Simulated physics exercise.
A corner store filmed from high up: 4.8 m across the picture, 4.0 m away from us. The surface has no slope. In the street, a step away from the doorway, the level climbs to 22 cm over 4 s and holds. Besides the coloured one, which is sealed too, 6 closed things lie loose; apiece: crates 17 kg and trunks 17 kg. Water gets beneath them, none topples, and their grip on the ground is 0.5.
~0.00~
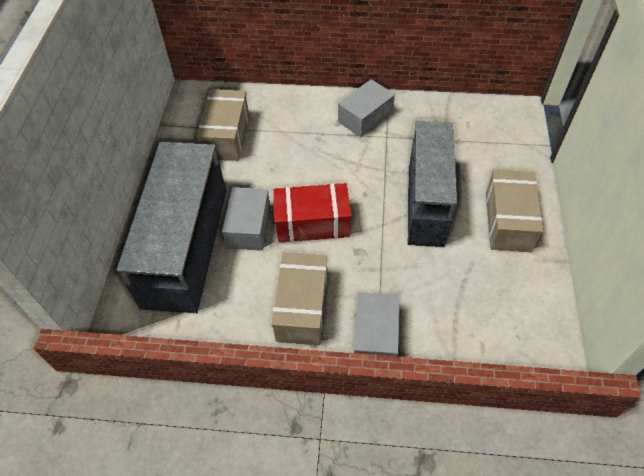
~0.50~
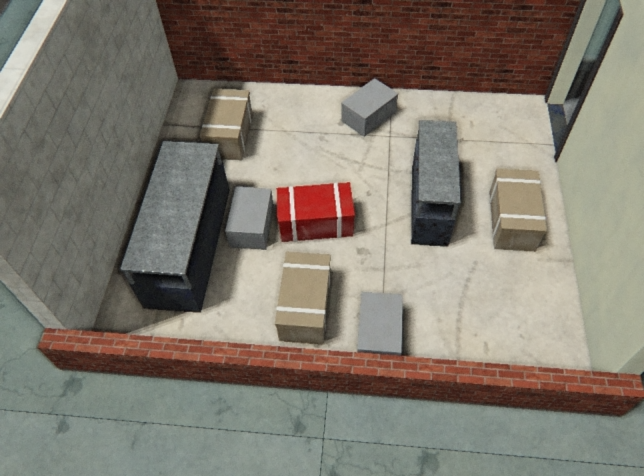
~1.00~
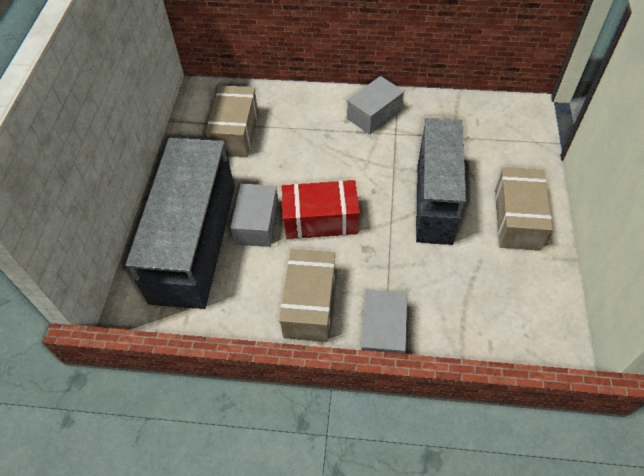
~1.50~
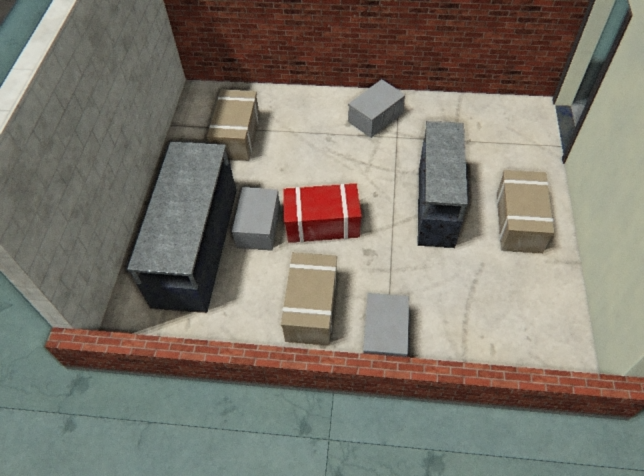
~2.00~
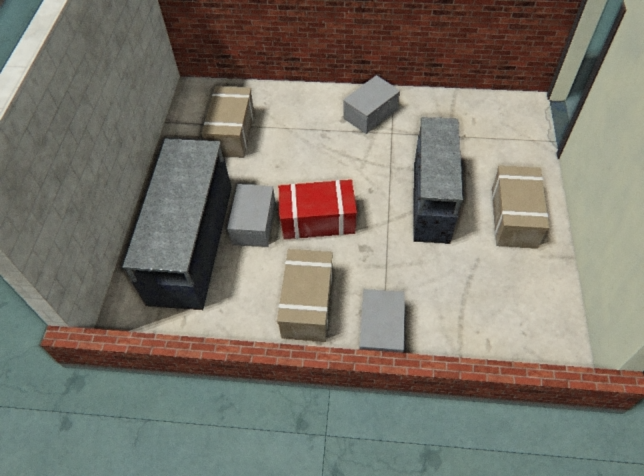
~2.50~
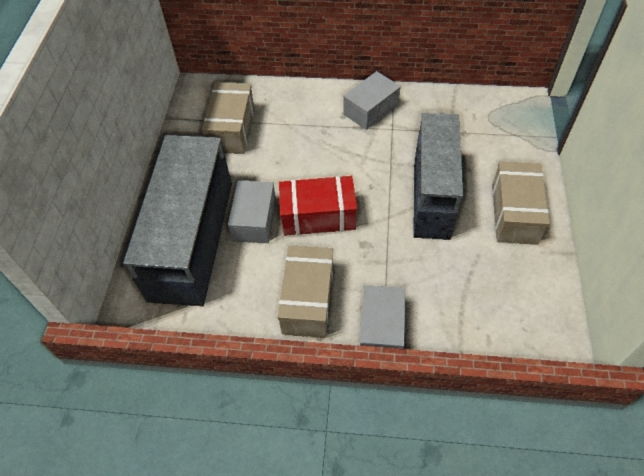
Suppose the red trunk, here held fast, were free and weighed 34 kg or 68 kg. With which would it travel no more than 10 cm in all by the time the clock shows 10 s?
I expect that the lower weight is enough.
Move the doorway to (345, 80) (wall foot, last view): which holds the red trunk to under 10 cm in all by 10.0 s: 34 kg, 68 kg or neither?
Then only the larger load is enough.
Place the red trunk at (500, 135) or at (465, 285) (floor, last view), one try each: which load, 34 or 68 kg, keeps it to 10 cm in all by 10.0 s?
In that order: Only the larger holds; the smaller is enough.
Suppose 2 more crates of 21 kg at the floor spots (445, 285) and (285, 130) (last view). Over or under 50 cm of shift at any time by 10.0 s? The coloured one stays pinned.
In that order: Under, more.
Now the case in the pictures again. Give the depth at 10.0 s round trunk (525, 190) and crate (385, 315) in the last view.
Roughly 3 and 3 cm.
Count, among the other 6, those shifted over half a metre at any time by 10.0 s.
That makes 2.
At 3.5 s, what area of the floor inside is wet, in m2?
Some 2.5 m2.
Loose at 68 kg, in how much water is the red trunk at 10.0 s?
Roughly 4 cm.
After 3.5 s the red trunk would be 0 cm from its start with 34 kg and 0 cm from its start with 68 kg; 0 cm of water round it then.
After 4.5 s the red trunk would be 0 cm from its start with 34 kg and 0 cm from its start with 68 kg; 0 cm of water round it then.
After 7.0 s the red trunk would be 0 cm from its start with 34 kg and 0 cm from its start with 68 kg; 3 cm of water round it then.
After 10.0 s the red trunk would be 0 cm from its start with 34 kg and 0 cm from its start with 68 kg; 4 cm of water round it then.
